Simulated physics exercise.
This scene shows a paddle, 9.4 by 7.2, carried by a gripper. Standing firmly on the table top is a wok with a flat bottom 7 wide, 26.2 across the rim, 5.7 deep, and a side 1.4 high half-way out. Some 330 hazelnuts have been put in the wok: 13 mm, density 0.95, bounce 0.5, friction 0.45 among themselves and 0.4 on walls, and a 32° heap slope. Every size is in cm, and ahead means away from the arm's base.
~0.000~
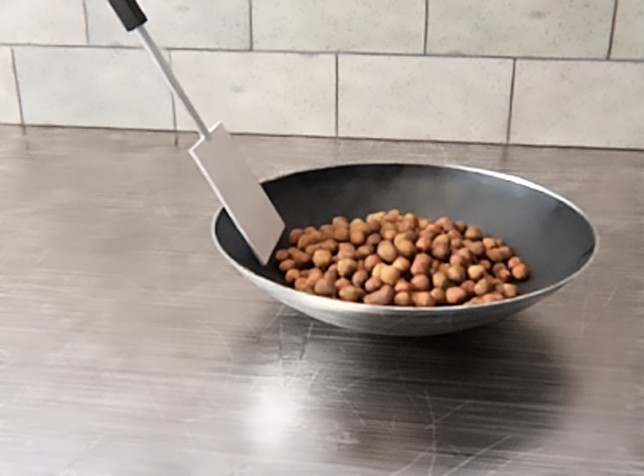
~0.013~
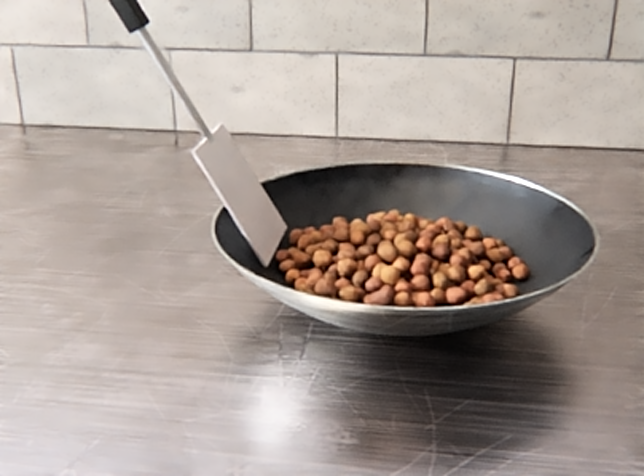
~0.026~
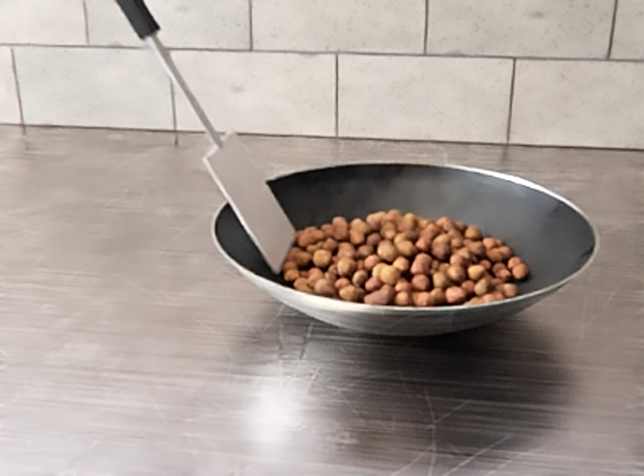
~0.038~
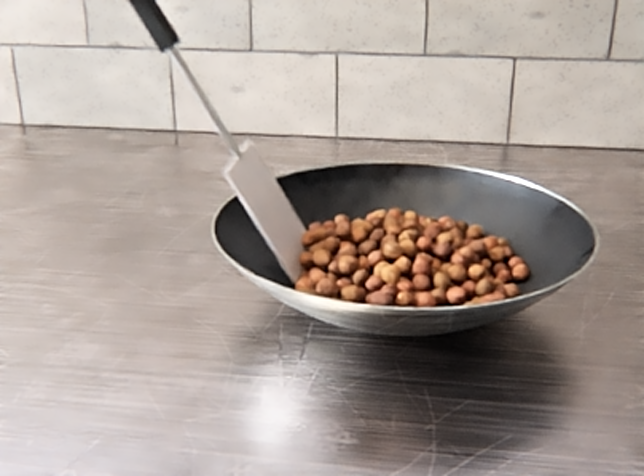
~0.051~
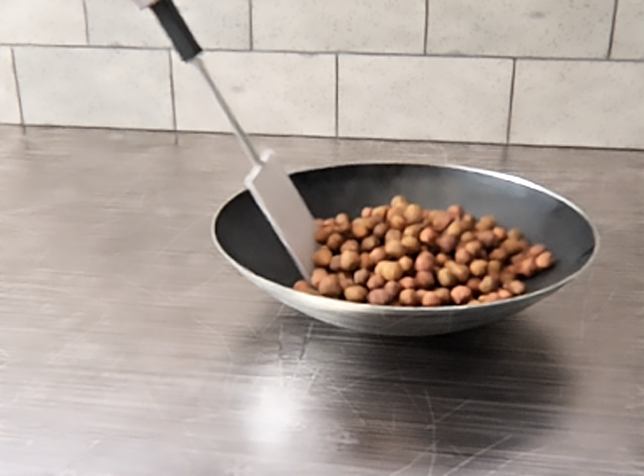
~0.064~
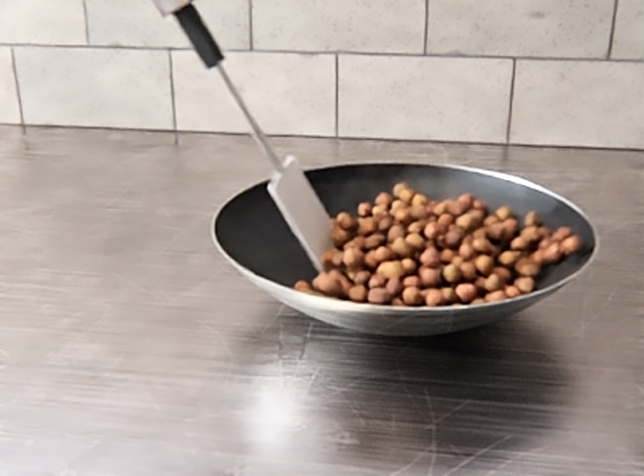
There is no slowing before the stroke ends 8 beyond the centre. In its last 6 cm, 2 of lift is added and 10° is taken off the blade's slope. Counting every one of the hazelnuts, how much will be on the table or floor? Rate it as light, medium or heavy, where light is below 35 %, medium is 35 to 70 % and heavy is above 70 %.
Rating: Medium.
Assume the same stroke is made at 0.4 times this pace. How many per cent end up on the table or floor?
About 15 per cent.
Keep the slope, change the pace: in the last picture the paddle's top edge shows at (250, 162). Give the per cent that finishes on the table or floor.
That share would be some 25 percent.
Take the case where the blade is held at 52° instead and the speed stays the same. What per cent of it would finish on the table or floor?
My guess is close to 50 per cent.
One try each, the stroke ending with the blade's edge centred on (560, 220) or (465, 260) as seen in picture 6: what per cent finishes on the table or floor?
Close to 50 and close to 15 per cent, respectively.
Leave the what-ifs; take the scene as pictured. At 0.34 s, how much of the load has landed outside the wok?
Some 25 per cent of the load.
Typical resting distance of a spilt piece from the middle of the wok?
Looks like roughly 34 centimetres to me.
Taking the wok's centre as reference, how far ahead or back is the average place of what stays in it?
Some 2.5 cm ahead of the centre.
After 0.10 s, sloping 60°, highest piece 9 above the table; 324 in the wok, 3 on the blade or in flight.
After 0.13 s, sloping 57°, highest piece 11 above the table; 315 in the wok, 12 on the blade or in flight.
After 0.34 s, sloping 50°, highest piece 14 above the table; 167 in the wok, 78 on the table or floor, 82 on the blade or in flight.
After 1.39 s, sloping 50°, highest piece 4 above the table; 166 in the wok, 161 on the table or floor.
In the end, 166 in the wok, 161 on the table or floor. That is 49 % on the table or floor.
